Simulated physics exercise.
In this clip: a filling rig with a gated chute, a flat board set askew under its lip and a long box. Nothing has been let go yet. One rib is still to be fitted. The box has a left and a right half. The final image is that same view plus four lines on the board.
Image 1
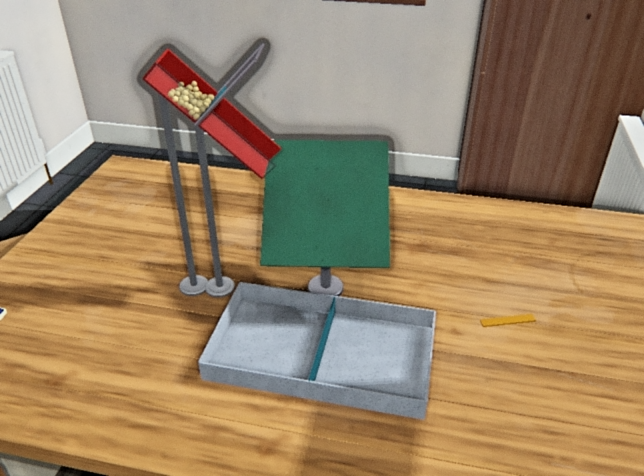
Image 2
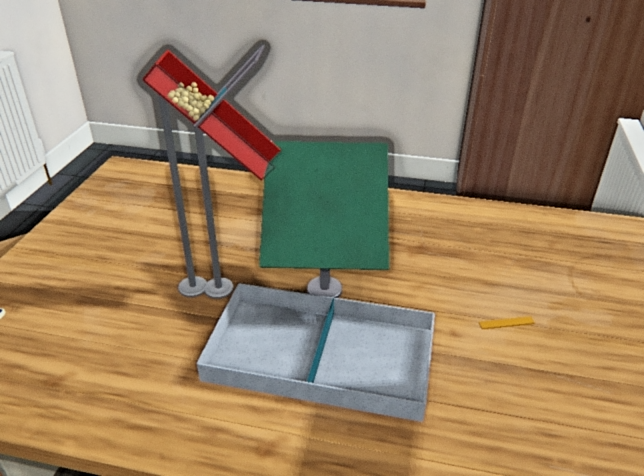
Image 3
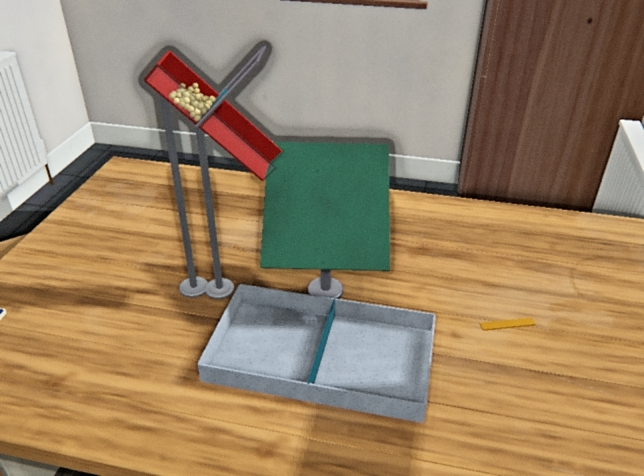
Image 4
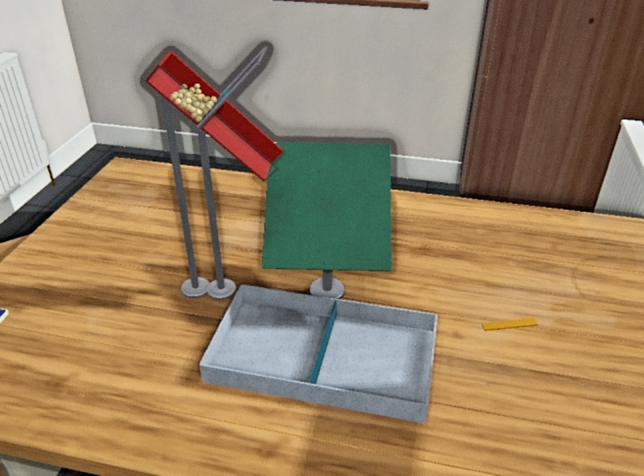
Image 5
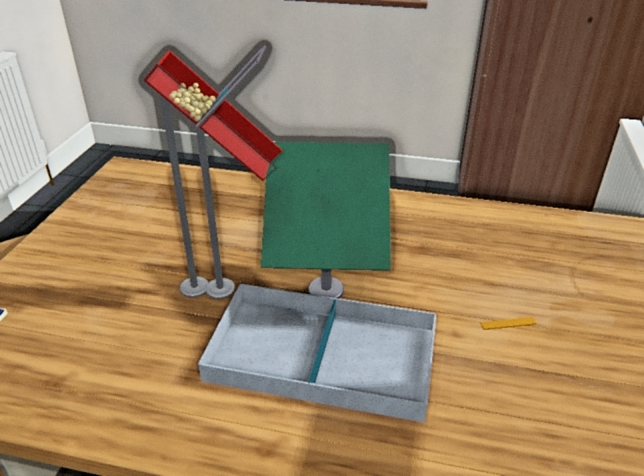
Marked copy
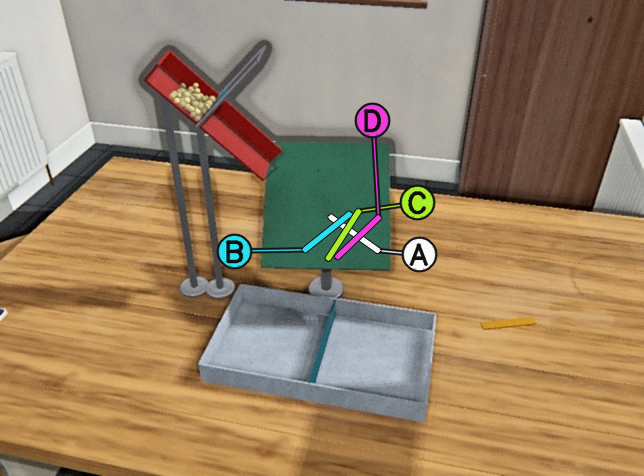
Nothing moves except the camera, which shifts very slightly, looking down from the front at a wooden table in a room with pale walls, a radiator and a brown door. A sloping red chute on grey legs stands at left, holding pale beans behind a closed grey gate, its lip beside a tilted green board. In front sits a grey box with a teal divider, a yellow strip lying to its right.
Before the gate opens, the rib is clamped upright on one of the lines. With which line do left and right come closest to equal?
Take D.
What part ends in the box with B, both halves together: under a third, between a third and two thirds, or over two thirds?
Over two thirds.
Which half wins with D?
Left.
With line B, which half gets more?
The left half.
On the marked copy, line A from (330, 217) to (377, 250); line B from (349, 214) to (305, 249); line C from (358, 211) to (328, 258); line D from (378, 217) to (337, 256).
If A is chosen, of what is caught, a small part in the left half, most in the right.
If B is chosen, of what is caught, most in the left half, a small part in the right.
If C is chosen, of what is caught, most in the left half, about a quarter in the right.
If D is chosen, of what is caught, about two thirds in the left half, about a third in the right.
